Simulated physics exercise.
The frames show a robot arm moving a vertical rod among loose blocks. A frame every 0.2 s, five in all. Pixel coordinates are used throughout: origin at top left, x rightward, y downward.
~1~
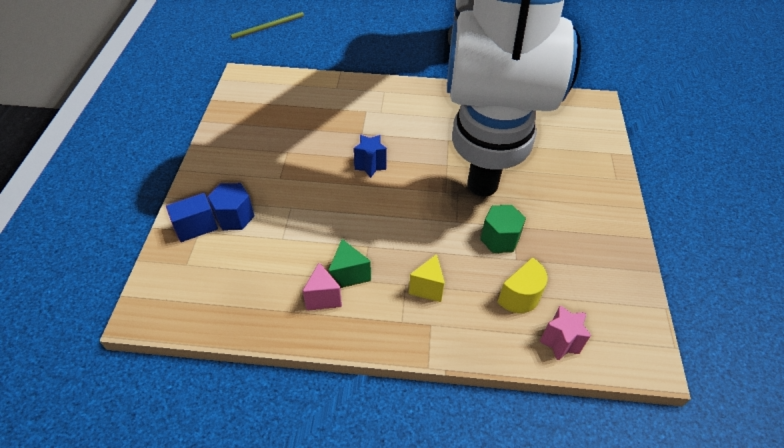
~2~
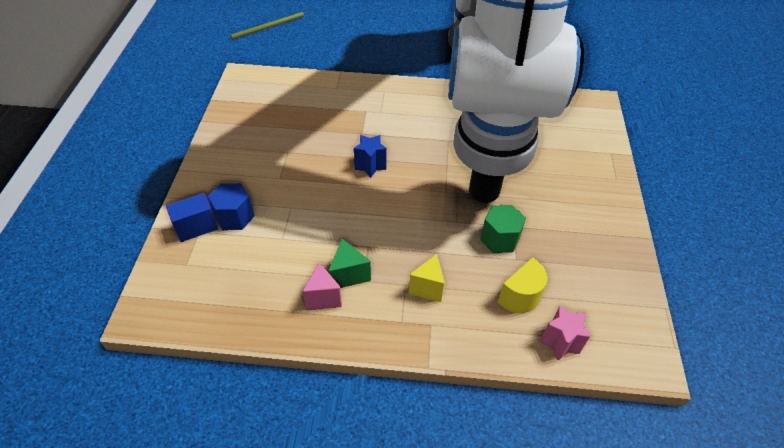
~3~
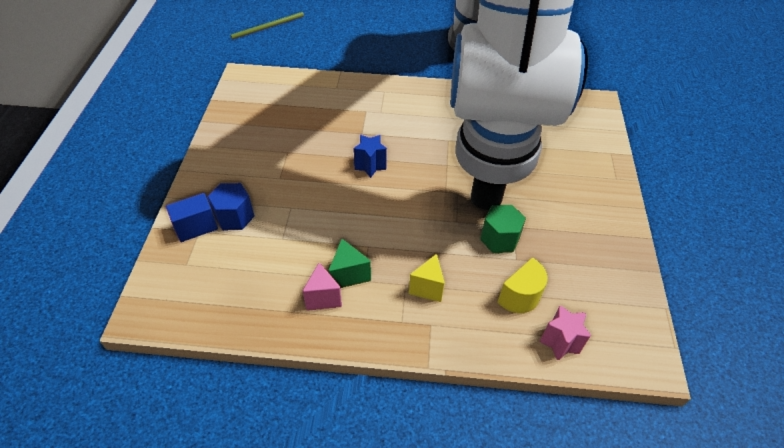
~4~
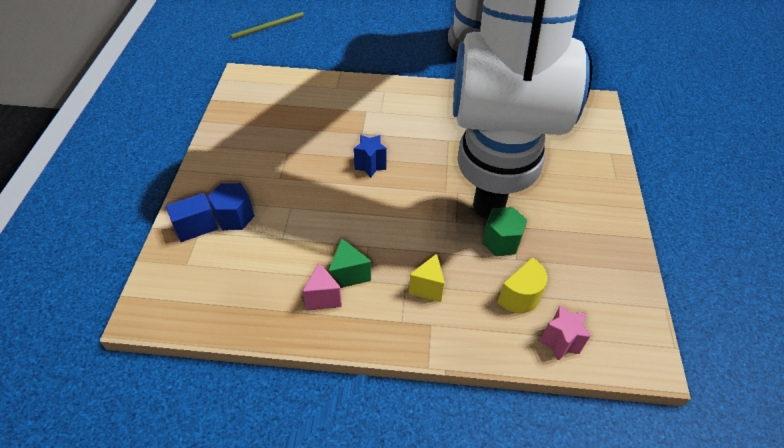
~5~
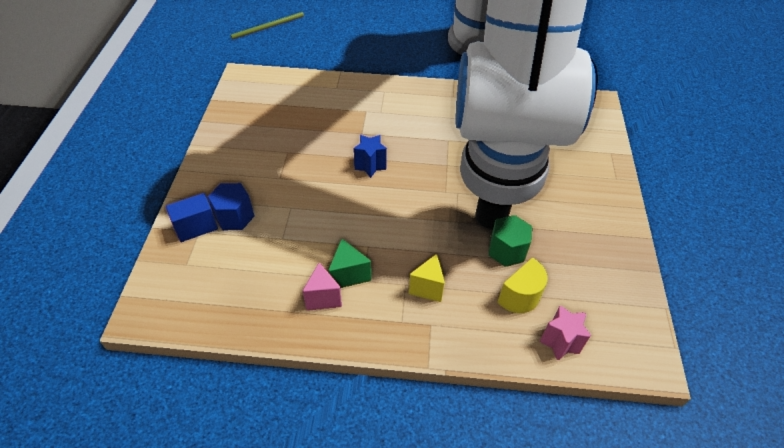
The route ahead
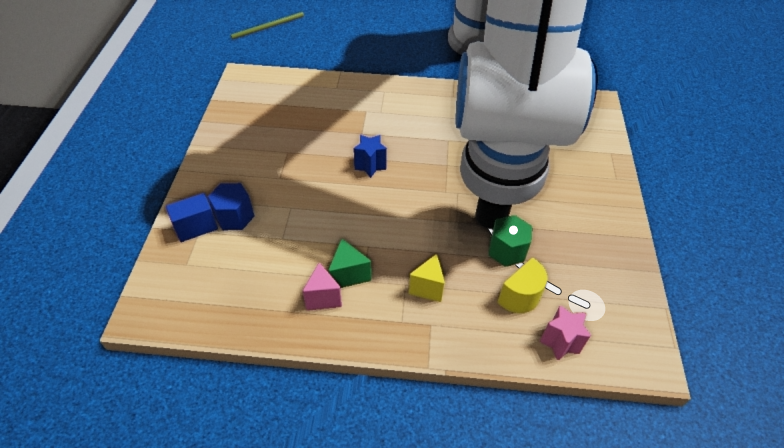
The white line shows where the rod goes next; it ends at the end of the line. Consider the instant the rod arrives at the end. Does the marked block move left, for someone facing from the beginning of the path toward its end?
No, that is not how it ends up.
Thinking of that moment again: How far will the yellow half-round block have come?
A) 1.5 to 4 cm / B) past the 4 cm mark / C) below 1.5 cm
I choose A.
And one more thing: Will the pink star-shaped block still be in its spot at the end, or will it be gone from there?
It will end up elsewhere.
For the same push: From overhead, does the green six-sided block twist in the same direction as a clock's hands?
Yes, that is how it ends up.
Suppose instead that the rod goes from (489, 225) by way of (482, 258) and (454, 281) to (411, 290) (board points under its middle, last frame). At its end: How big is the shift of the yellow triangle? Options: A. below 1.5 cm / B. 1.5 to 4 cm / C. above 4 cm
C - above 4 cm.
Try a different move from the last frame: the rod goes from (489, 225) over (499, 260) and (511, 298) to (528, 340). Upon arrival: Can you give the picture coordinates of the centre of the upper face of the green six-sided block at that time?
The centre of its top face lies at (557, 276).
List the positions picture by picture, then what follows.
Rod's lower end (482, 186); green six-sided block (506, 218); yellow half-round block (529, 278); pink star-shaped block (571, 324), in the first frame.
Rod (484, 192); blocks still, in the second frame.
Rod (486, 199); blocks still, in the third frame.
Rod (488, 208); green six-sided block (507, 221), in the fourth frame.
Rod (491, 218); green six-sided block (513, 230); yellow half-round block (529, 278); pink star-shaped block (571, 324), in the fifth frame.
Drawn move, from (489, 225) via (512, 256) and (545, 284), ending at (587, 305); the dot is on the green six-sided block.
On the path given first. One third of the way, rod (514, 249); green six-sided block (544, 261), turned 20° anticlockwise; yellow half-round block (538, 289), turned 55° clockwise.
Two thirds of the way, rod (548, 277); green six-sided block (577, 294); yellow half-round block (540, 304), turned 85° clockwise; pink star-shaped block (575, 335), turned 25° anticlockwise.
At the end, rod (591, 298); green six-sided block (613, 323), turned 30° clockwise; yellow half-round block (540, 304), turned 85° clockwise; pink star-shaped block (578, 341).
